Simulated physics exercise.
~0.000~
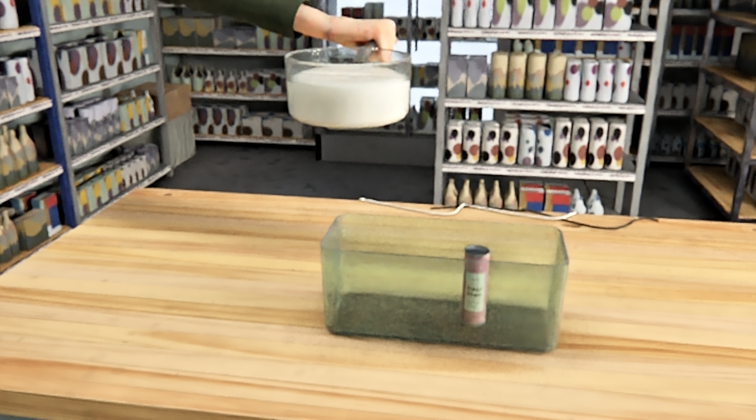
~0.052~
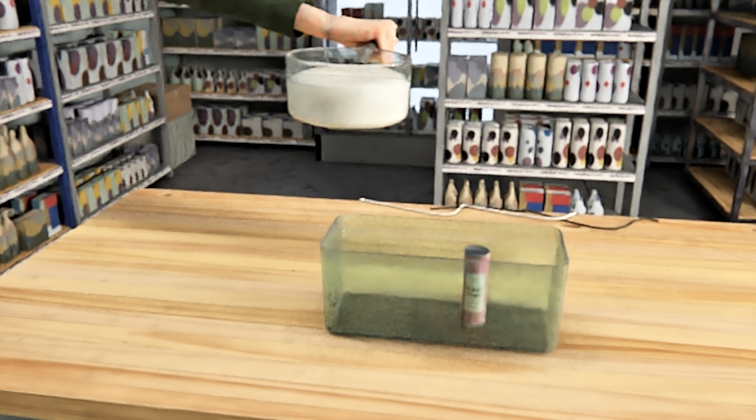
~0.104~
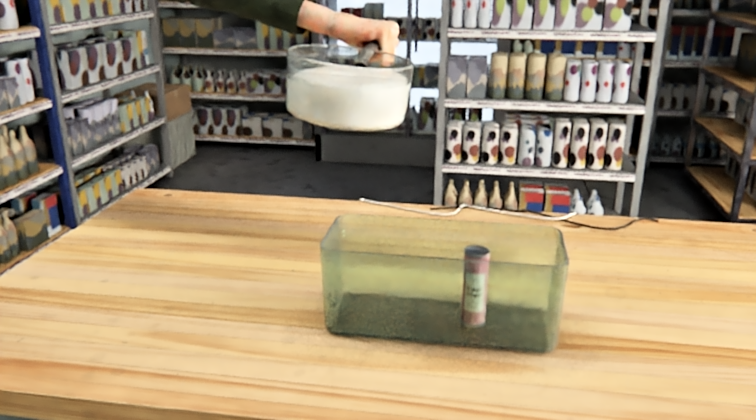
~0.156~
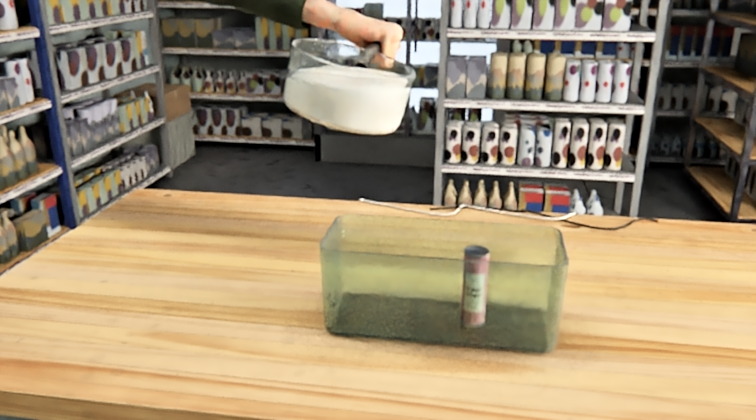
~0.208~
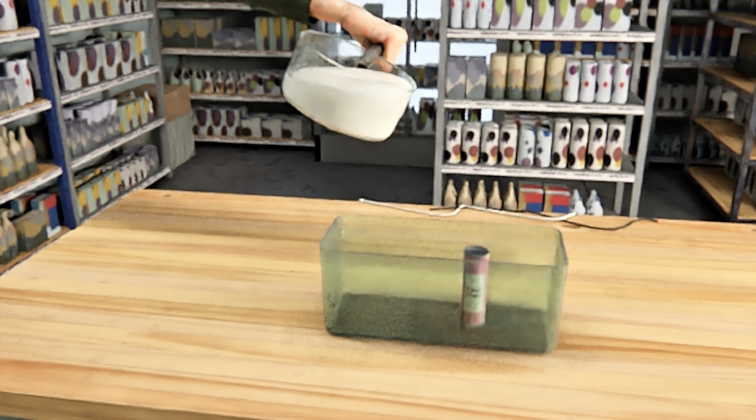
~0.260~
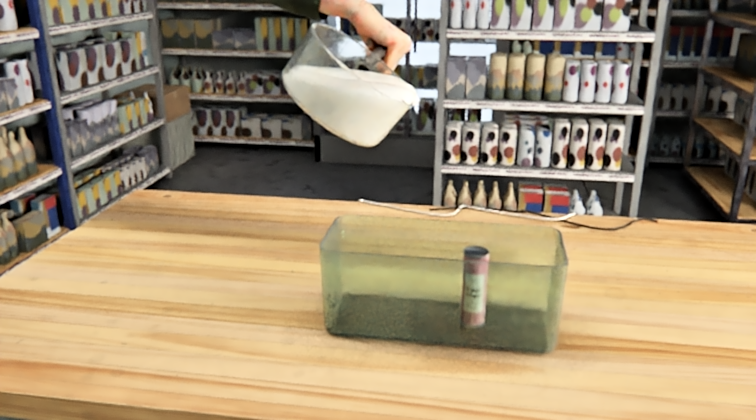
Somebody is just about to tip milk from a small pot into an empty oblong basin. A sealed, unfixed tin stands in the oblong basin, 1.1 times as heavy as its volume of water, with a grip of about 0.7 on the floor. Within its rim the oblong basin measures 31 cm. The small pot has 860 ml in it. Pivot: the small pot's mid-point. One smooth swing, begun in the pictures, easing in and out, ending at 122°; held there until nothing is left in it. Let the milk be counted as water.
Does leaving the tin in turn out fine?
Watch, it's going to be unseated.
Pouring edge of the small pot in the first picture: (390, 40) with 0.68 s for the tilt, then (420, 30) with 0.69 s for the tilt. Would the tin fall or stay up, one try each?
Try 1: Tipped over; try 2: Tipped over.
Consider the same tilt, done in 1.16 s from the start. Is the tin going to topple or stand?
With that tilt, the tin stays on its base.
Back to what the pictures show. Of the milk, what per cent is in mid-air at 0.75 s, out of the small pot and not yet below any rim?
8 per cent or so.
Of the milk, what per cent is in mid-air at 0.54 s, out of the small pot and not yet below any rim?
56 per cent.
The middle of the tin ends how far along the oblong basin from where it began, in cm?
The middle of the tin ends some 5.0 cm along the basin.
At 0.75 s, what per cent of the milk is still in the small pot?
Around 1 in a hundred.
By 0.54 s the tilt is 107° and 15 per cent is still to pour; the tin stands where it began.
By 0.75 s the tilt is 122° and 1 per cent is still to pour; the tin leans 7°.
By 0.96 s the tilt is 122° and 0 per cent is still to pour; the tin leans 22°.
By 1.20 s the tilt is 122° and 0 per cent is still to pour; the tin lies on its side.
At rest the tin lies on its side.
